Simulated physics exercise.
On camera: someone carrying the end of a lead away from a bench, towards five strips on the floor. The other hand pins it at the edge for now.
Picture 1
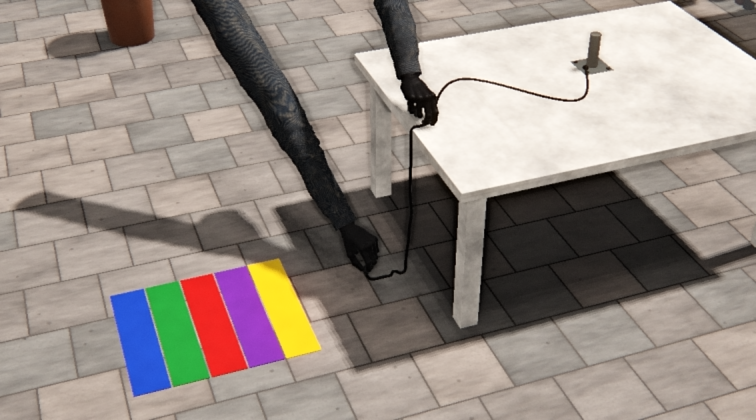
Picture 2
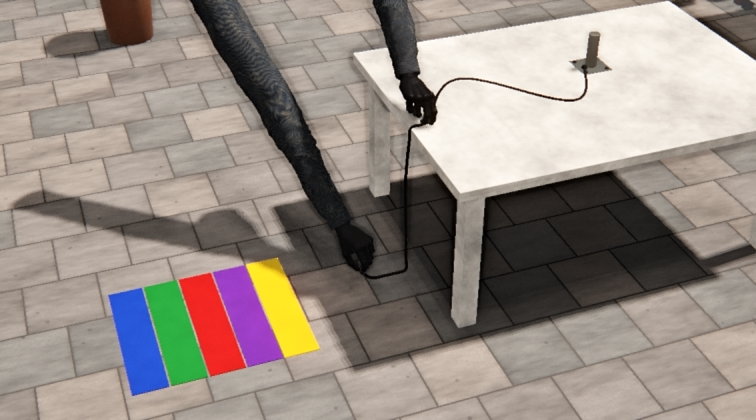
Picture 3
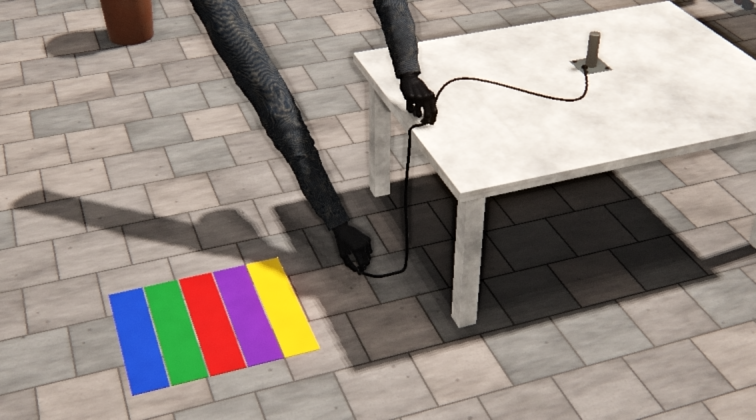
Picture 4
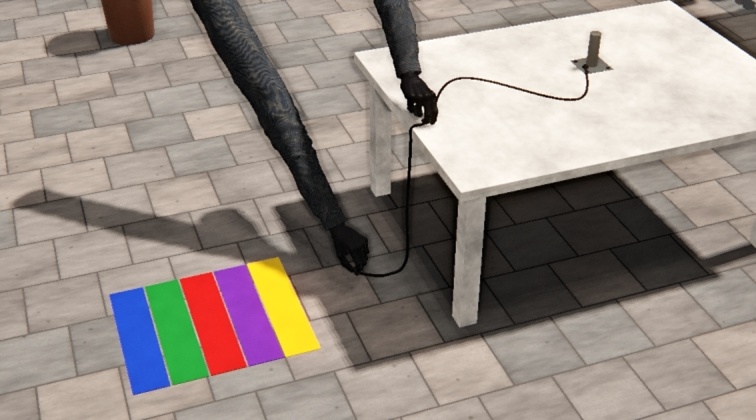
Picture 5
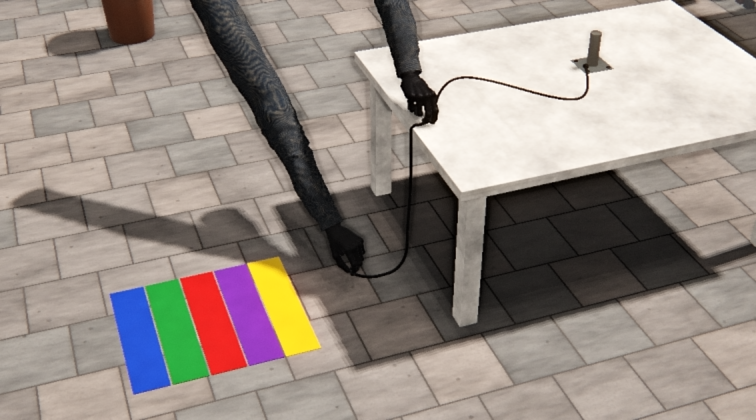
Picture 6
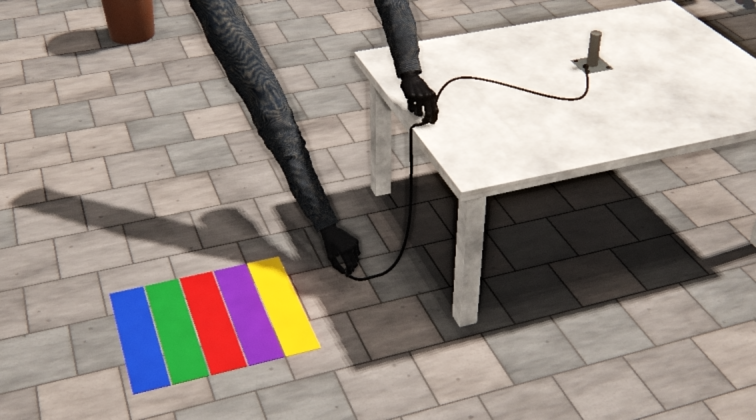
Two dark-sleeved arms with black hands hold a thin black cord beside a white table on sunlit grey-brown paving, seen from above at an angle. The cord runs from a short upright post on the tabletop to the near hand at the edge, while blue, green, red, purple and yellow strips lie at lower left. The lower hand inches left, the hanging cord smooths into a curve, and the upper hand stays nearly still.
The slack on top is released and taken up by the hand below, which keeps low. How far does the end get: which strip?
Over blue.
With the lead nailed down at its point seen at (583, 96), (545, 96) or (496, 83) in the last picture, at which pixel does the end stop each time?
About (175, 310), (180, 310) and (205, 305).
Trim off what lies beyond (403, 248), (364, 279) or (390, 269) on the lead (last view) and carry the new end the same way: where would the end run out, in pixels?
Near (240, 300), (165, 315) and (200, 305).
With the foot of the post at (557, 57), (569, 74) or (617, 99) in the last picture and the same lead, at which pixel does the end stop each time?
Try by try, around (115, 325), (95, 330) and (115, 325).
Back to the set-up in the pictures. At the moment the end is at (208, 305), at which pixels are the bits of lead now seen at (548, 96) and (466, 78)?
At (507, 93), then (428, 112).
A little later, end near (208, 305); over red.
Next, end near (161, 315); over green.
When it is tight, end near (133, 322); over blue. The end stops over the blue strip.
